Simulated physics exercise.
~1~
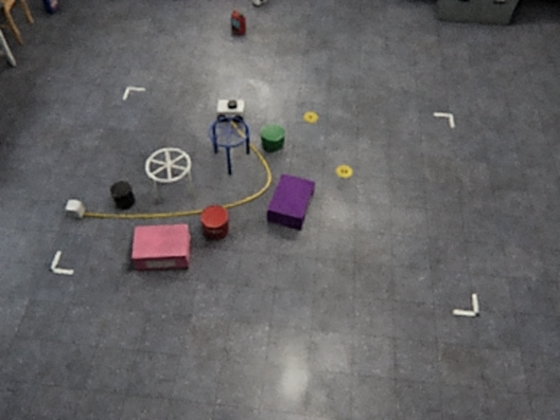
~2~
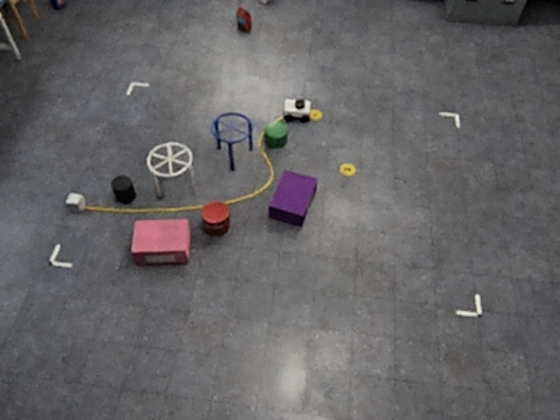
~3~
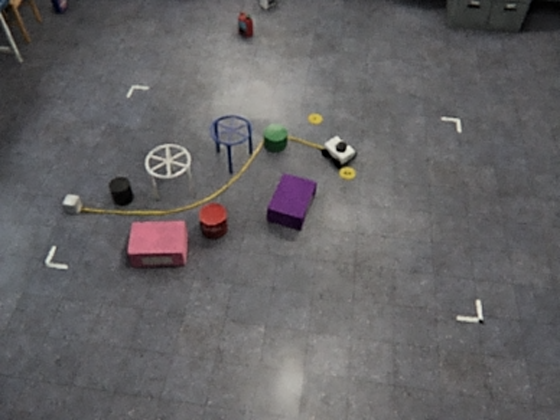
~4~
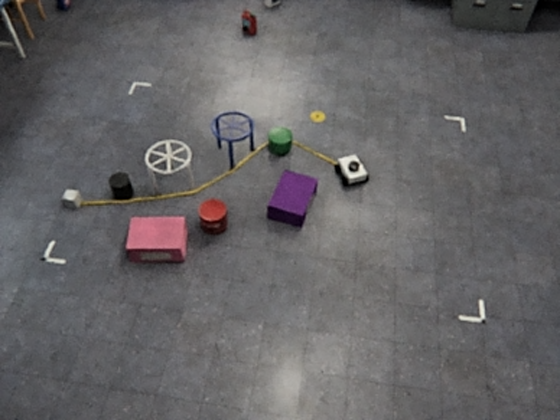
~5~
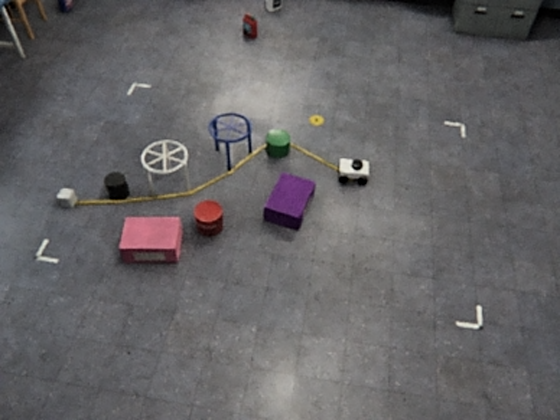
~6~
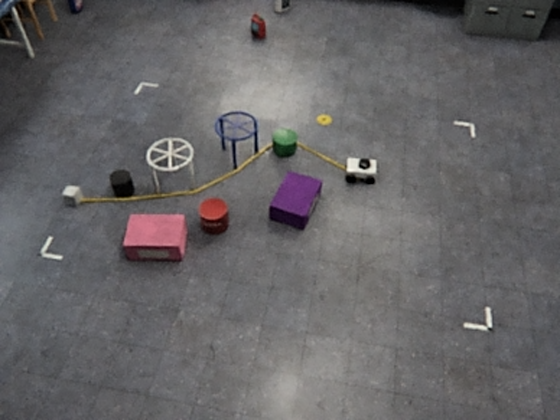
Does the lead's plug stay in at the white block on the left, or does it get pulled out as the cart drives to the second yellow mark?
The plug holds. The lead is still joined to the white block on the left when the cart comes to rest at the second yellow mark.
